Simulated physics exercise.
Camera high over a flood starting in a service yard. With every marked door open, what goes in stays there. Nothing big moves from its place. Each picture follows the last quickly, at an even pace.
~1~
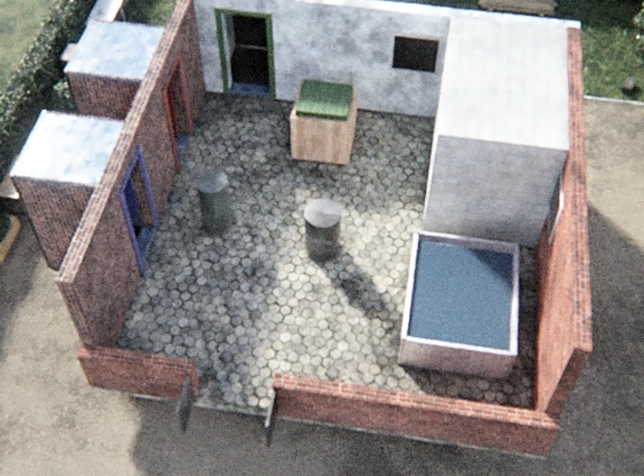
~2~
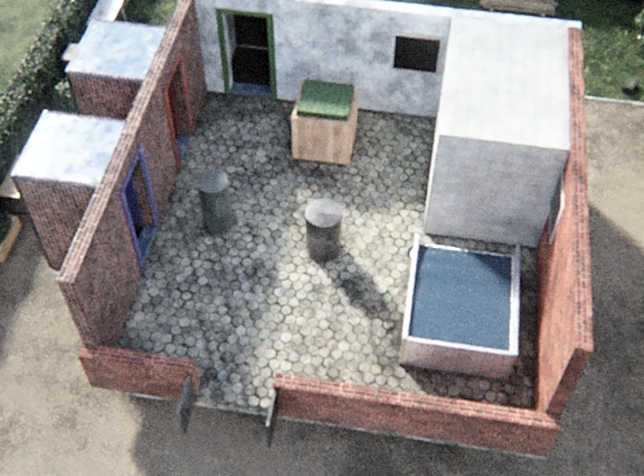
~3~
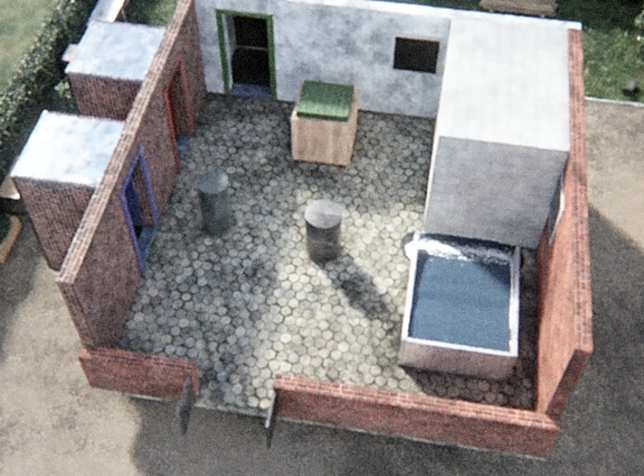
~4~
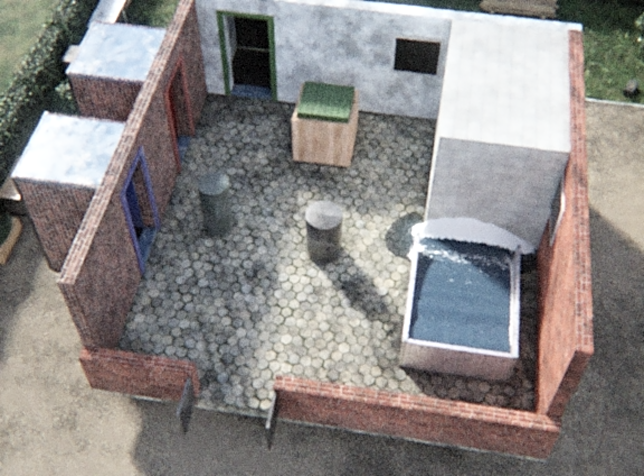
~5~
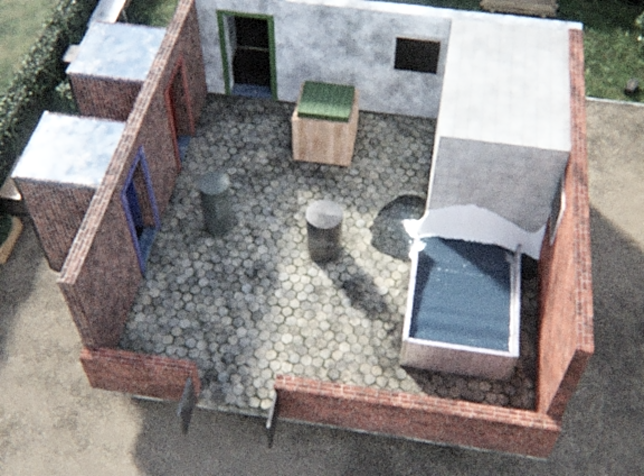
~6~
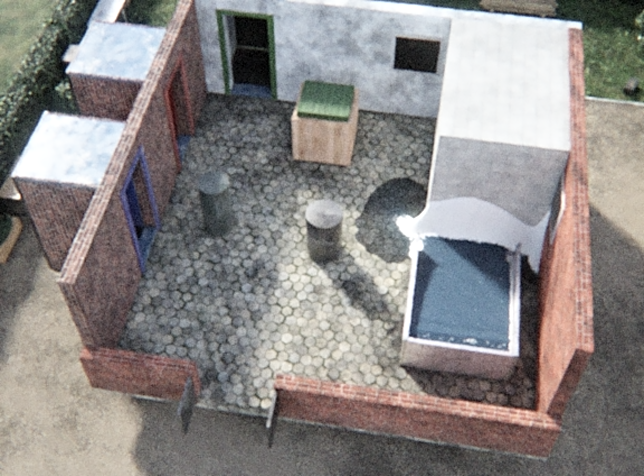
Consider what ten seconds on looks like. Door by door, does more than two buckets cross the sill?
As I see it, the red door will allow in an excess; the blue door will allow in no excess; the green door will allow in no excess.
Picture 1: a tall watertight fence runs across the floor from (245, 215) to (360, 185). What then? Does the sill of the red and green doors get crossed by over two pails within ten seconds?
The red door falls short; the green door falls short.
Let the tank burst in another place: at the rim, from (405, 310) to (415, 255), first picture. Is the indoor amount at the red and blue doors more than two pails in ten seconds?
Briefly, the red door falls short while the blue door tops the limit.
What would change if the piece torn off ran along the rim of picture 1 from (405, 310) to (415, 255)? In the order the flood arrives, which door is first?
It would be the blue one.
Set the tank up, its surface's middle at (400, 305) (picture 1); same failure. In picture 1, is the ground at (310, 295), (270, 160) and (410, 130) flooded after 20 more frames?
Bone-dry, soaked, soaked.
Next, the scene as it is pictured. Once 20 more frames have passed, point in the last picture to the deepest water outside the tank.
Look close to (534, 435).
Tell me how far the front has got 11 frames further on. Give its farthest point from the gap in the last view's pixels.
About (232, 151).
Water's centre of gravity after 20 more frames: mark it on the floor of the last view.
The water centres close to (418, 289).
A moment on, water covers 20 % of the floor; the red door not reached, the blue door not reached, the green door not reached.
Next, water covers 40 % of the floor; the red door not reached, the blue door not reached, the green door not reached.
Then, water covers 60 % of the floor; the red door over two buckets in, the blue door not reached, the green door not reached.
Later, water covers 90 % of the floor; the red door far over two buckets in, the blue door wet at the sill, nothing in, the green door wet at the sill, nothing in.
In the end, water covers 95 % of the floor; the red door far over two buckets in, the blue door wet at the sill, nothing in, the green door wet at the sill, nothing in.
